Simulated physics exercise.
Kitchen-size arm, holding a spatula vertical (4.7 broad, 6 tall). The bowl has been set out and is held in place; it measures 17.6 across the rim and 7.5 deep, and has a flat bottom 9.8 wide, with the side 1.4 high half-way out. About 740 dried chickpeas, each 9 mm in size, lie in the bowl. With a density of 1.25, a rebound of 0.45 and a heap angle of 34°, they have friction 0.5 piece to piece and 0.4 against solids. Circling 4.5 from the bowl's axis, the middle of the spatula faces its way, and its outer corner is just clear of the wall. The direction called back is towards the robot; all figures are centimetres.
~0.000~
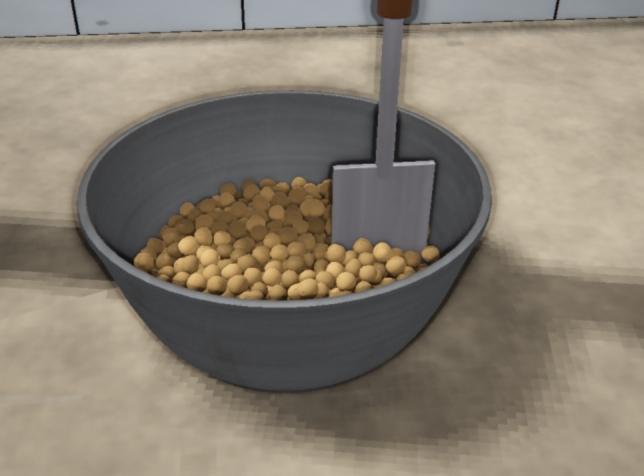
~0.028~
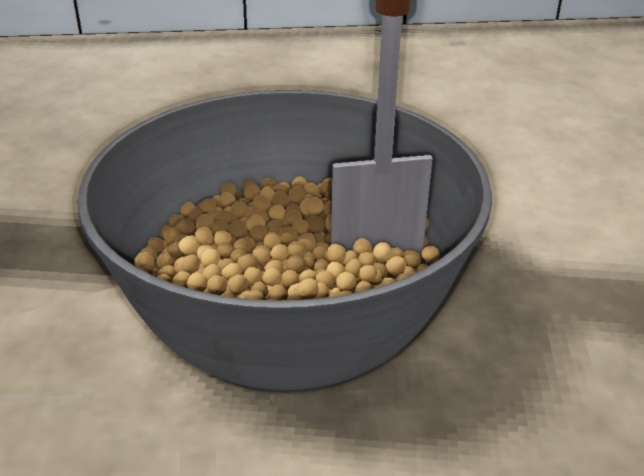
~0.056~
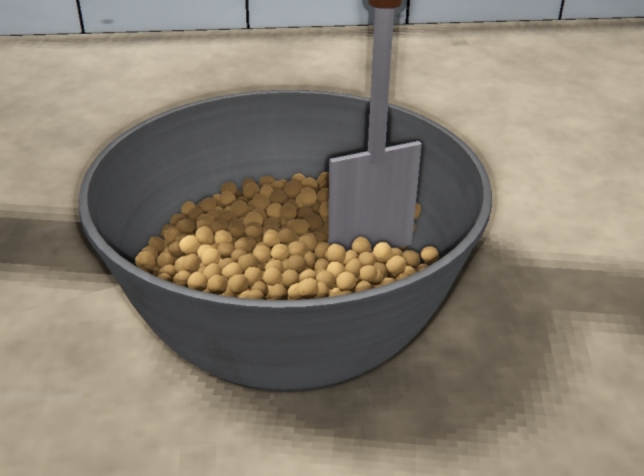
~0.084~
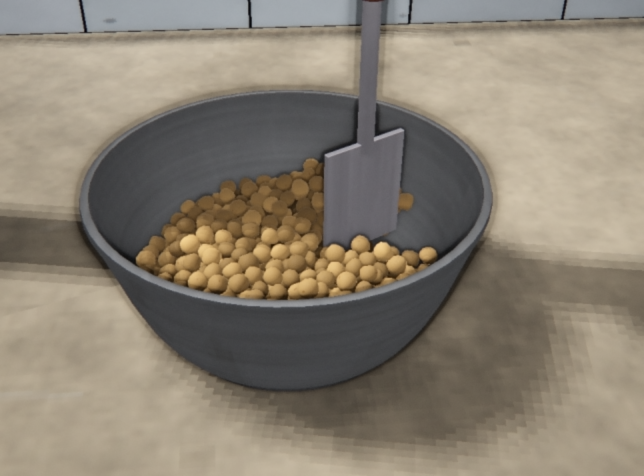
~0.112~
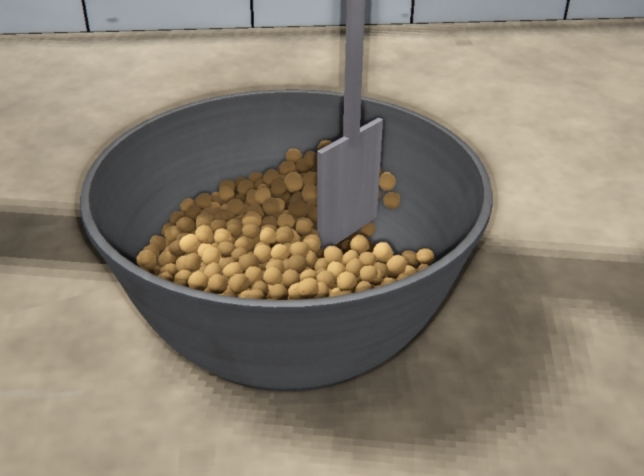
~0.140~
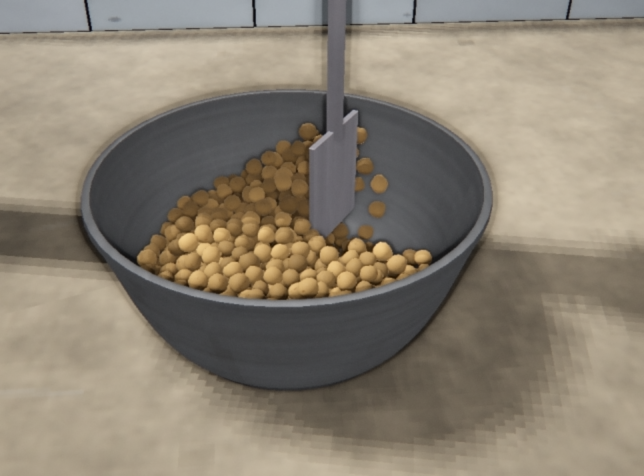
A spatula standing upright in a grey bowl of small round tan chickpeas begins near the right side, its flat blade facing the viewer. It sweeps left and toward the back, turning until the blade looks narrow, while chickpeas pile higher against the rear wall and a few scatter behind it.
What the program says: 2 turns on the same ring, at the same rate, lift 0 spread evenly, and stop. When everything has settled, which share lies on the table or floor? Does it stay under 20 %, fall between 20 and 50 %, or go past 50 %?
It stays under 20 %.
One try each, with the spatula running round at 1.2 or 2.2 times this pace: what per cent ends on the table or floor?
Around 15 percent on the first try and 45 percent on the second.
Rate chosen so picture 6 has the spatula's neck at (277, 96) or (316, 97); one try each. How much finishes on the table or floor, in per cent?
About 30 and 15 %.
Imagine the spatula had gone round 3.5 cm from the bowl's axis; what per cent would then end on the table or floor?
Around 0 in a hundred, in that case.
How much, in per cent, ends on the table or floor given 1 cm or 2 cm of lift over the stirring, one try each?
Close to 5 and 5 percent, in that order.
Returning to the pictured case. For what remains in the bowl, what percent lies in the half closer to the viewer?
I'd say around 30 per cent.
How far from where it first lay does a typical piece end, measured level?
Near 7 cm.
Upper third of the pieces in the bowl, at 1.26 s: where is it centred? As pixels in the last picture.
Centre, approx.: (254, 294).
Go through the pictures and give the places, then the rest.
The first picture shows the spatula neck at (386, 135), 0° round; upper third of the load around (279, 256), from x 145 to 430, top at y 185; 742 in the bowl.
The second picture shows the spatula neck at (385, 132), 5° round; upper third of the load around (279, 255), from x 145 to 430, top at y 185.
The third picture shows the spatula neck at (378, 122), 17° round; upper third of the load around (283, 252), from x 145 to 430, top at y 180.
The fourth picture shows the spatula neck at (367, 114), 30° round; upper third of the load around (284, 243), from x 145 to 430, top at y 165.
The fifth picture shows the spatula neck at (352, 106), 43° round; upper third of the load around (283, 236), from x 145 to 430, top at y 150.
The sixth picture shows the spatula neck at (335, 101), 56° round; upper third of the load around (278, 227), from x 145 to 430, top at y 130; 742 in the bowl.
After 0.70 s, 318° round, highest piece 9 above the table; 725 in the bowl, 13 on the table or floor, 4 in flight or on the tool.
After 1.26 s, 220° round, highest piece 9 above the table; 685 in the bowl, 52 on the table or floor, 5 in flight or on the tool.
After 1.74 s, 0° round, highest piece 8 above the table; 666 in the bowl, 76 on the table or floor.
After 2.44 s, 0° round, highest piece 8 above the table; 666 in the bowl, 76 on the table or floor.
In the end, 666 in the bowl, 76 on the table or floor. That is 10 % on the table or floor.
